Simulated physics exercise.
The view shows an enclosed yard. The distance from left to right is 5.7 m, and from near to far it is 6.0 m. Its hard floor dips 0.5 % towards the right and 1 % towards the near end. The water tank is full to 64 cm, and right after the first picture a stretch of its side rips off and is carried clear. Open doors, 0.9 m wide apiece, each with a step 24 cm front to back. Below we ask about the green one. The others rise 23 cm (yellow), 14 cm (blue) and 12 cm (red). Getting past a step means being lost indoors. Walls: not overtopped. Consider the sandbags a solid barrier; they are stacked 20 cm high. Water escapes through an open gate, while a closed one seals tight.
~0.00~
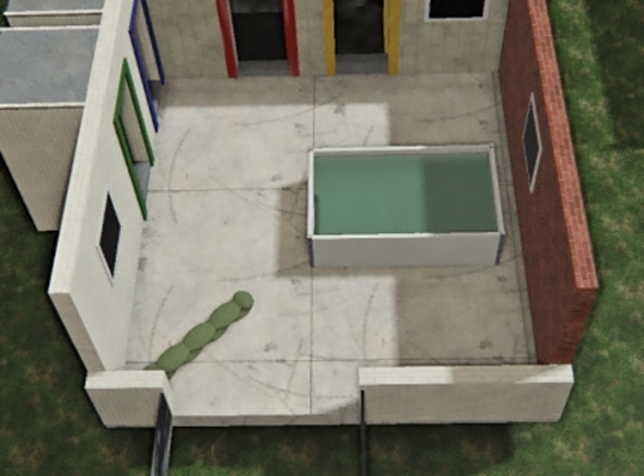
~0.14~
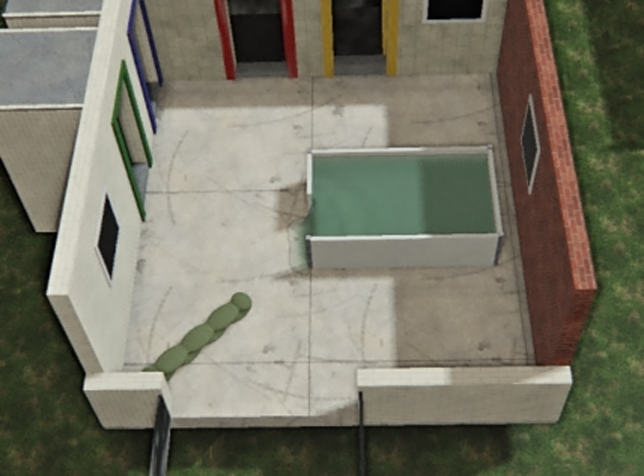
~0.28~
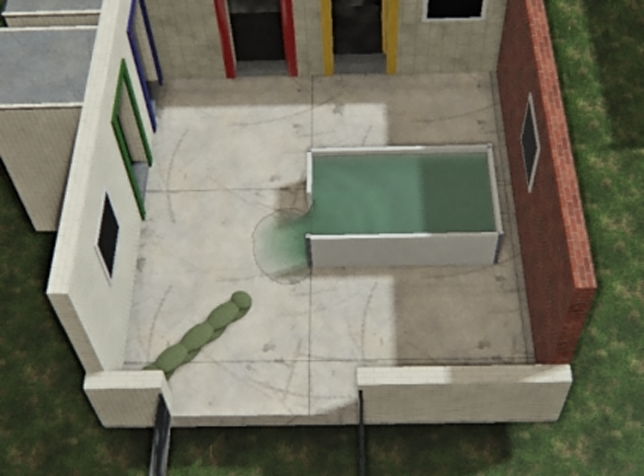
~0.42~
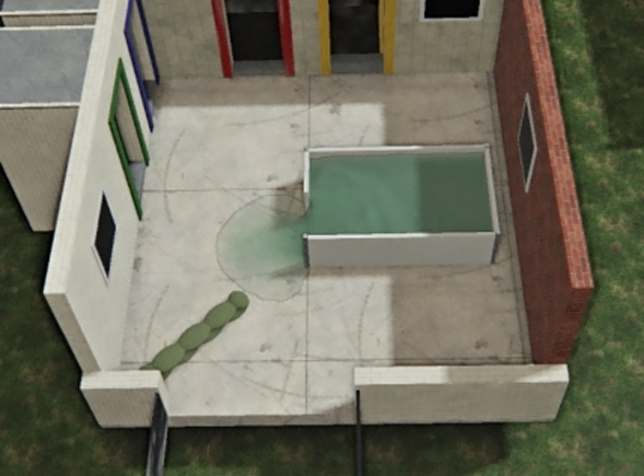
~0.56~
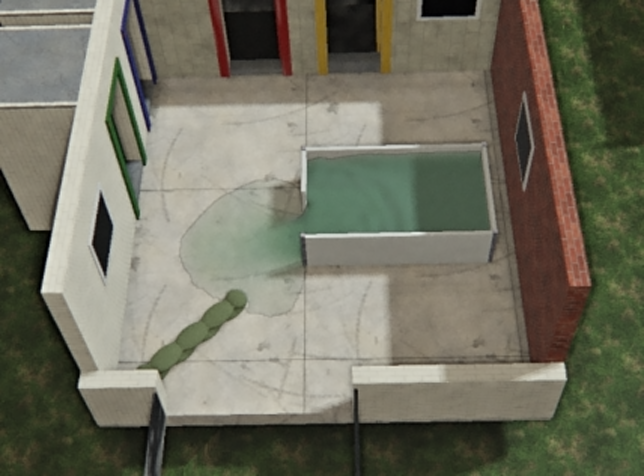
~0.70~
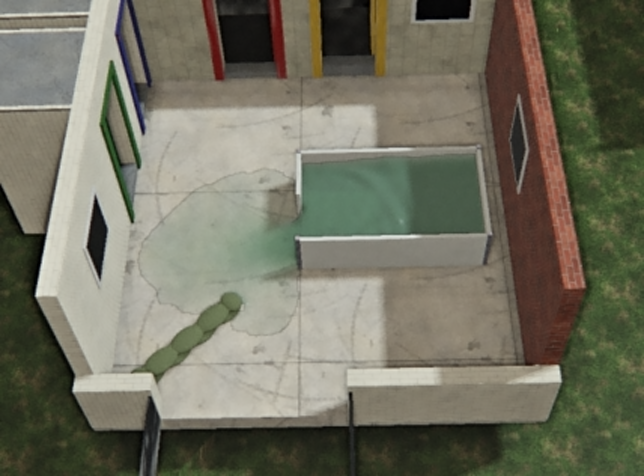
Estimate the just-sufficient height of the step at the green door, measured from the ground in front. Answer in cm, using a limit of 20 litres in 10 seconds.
I would say 15 cm.
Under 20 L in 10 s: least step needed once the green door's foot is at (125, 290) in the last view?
You'd want it roughly 22 cm high.
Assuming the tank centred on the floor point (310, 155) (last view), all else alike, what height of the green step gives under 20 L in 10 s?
That setup calls for roughly 34 cm.
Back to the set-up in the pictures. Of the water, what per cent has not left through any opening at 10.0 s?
Close to 86 in a hundred.
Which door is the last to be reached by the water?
The answer is the yellow door.
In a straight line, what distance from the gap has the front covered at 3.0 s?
4.2 metres.
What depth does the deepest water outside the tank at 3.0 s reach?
38 cm.
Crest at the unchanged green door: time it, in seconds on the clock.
Peak time: Around 2.0 s.
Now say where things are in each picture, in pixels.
The first picture shows the water tank at (403, 194) is whole and still, 64 cm deep; the green door at (136, 148) is dry.
In the second picture, the gap is at (312, 236), the front 0.3 m out at (295, 262); the back of the water tank holds 64 cm.
In the third picture, the front is at (259, 251), 0.8 m from the gap at (312, 235); 0.8 m2 of floor is wet, 64 cm left at the back.
In the fourth picture, water pours out at (309, 235) and has run 1.3 m, to (223, 258); about 6 cm deep outside, 64 cm at the back.
In the fifth picture, the front is at (185, 251), 1.8 m from the gap at (307, 234); 2.8 m2 of floor is wet, 64 cm left at the back.
In the sixth picture, the front is at (147, 268), 2.3 m from the gap at (302, 236); 4.0 m2 of floor is wet, 64 cm left at the back; the green door at (123, 150), 2.8 m from the gap, is still 0.8 m from the nearest water.
After 1.4 s water covers 25 % of the floor, deepest (36 cm) near (296, 255); 15 cm at the green door, 0 litres in over its 17 cm step.
After 3.0 s water covers 40 % of the floor, deepest (38 cm) near (109, 403); 19 cm at the green door, 7 litres in over its 17 cm step.
After 10.0 s water covers 90 % of the floor, deepest (14 cm) near (468, 166); 9 cm at the green door, 9 litres in over its 17 cm step.
At the green door as built, the water arrived by 1.1 s and peaked near 21 cm at 2.0 s.
Run again over the same 10 s with other heights there, 33 litres in over 13.5 cm, 6 litres over 18 cm. The limit of 20 litres is kept from about 15 cm up.
